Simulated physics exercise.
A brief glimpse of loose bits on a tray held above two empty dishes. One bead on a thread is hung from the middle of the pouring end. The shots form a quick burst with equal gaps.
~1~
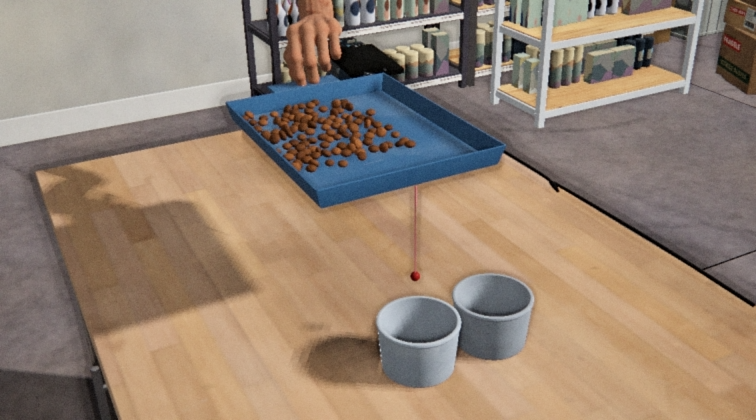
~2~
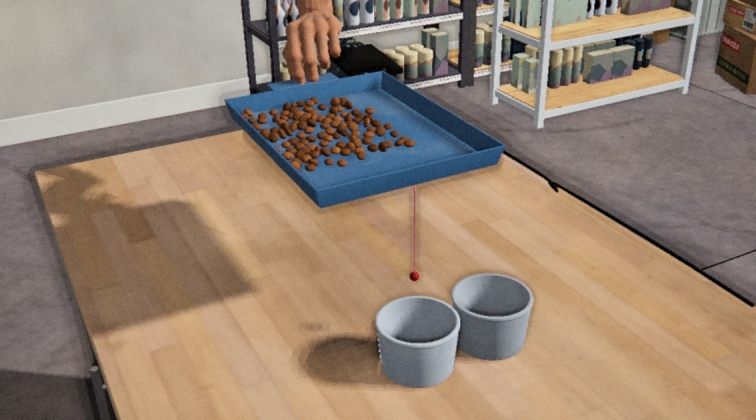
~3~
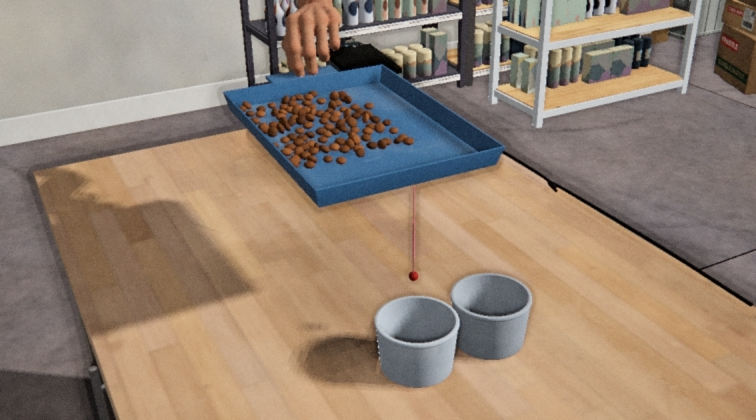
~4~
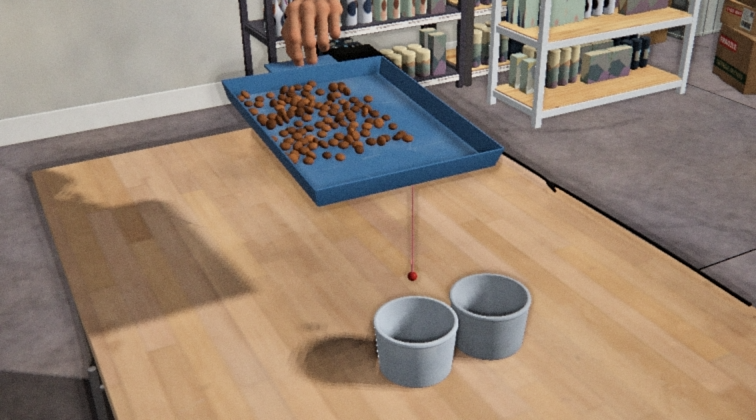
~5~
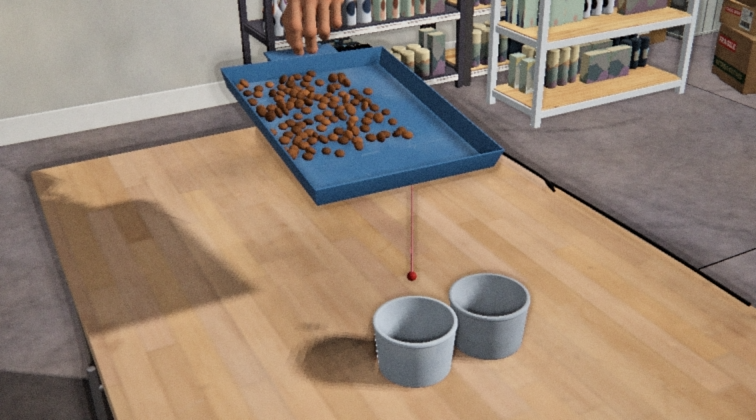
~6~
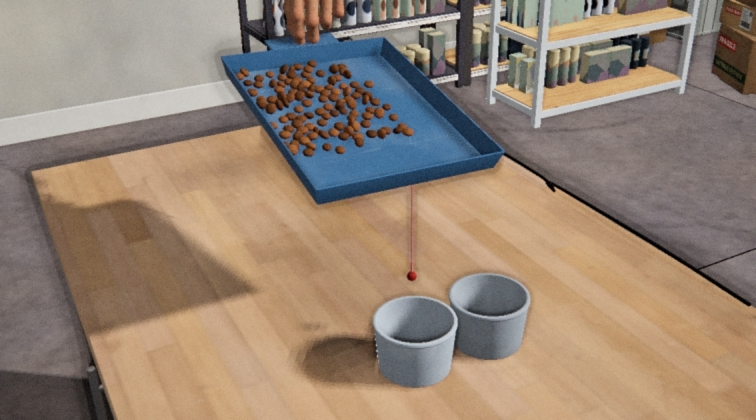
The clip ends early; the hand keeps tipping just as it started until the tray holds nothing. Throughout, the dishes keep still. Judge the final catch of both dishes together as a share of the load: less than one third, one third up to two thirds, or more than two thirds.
The combined catch is more than two thirds.
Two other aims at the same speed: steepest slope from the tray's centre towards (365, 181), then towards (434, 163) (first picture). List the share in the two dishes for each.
Case one near 10 %; case two near 40 %.
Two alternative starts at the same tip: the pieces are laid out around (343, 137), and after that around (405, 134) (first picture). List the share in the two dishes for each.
First case around 80 %, second case around 70 %.
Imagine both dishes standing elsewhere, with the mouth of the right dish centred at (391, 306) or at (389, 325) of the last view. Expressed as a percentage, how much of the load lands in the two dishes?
0 %, then 20 %.
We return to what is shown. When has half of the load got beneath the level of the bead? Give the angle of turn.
Reading: Some 105°.
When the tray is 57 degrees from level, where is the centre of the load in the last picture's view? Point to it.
(421, 167).
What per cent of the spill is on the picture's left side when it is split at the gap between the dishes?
I'd put it at close to 40 per cent.
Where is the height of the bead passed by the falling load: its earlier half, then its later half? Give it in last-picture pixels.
The leading part at (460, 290), the rest of it at (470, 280).
Soon after the last picture, tray tipped steeply; nearly all on the tray; a stray few in the air.
A little later, tray tipped right over; about two thirds on the tray; a small part in the left dish; a small part in the right dish; a stray few outside both; a small part in the air.
Later still, tray tipped past a quarter turn; about a third in the left dish; about half in the right dish; about a quarter outside both.
At rest, tray tipped past a quarter turn; about a third in the left dish; about half in the right dish; about a quarter outside both.
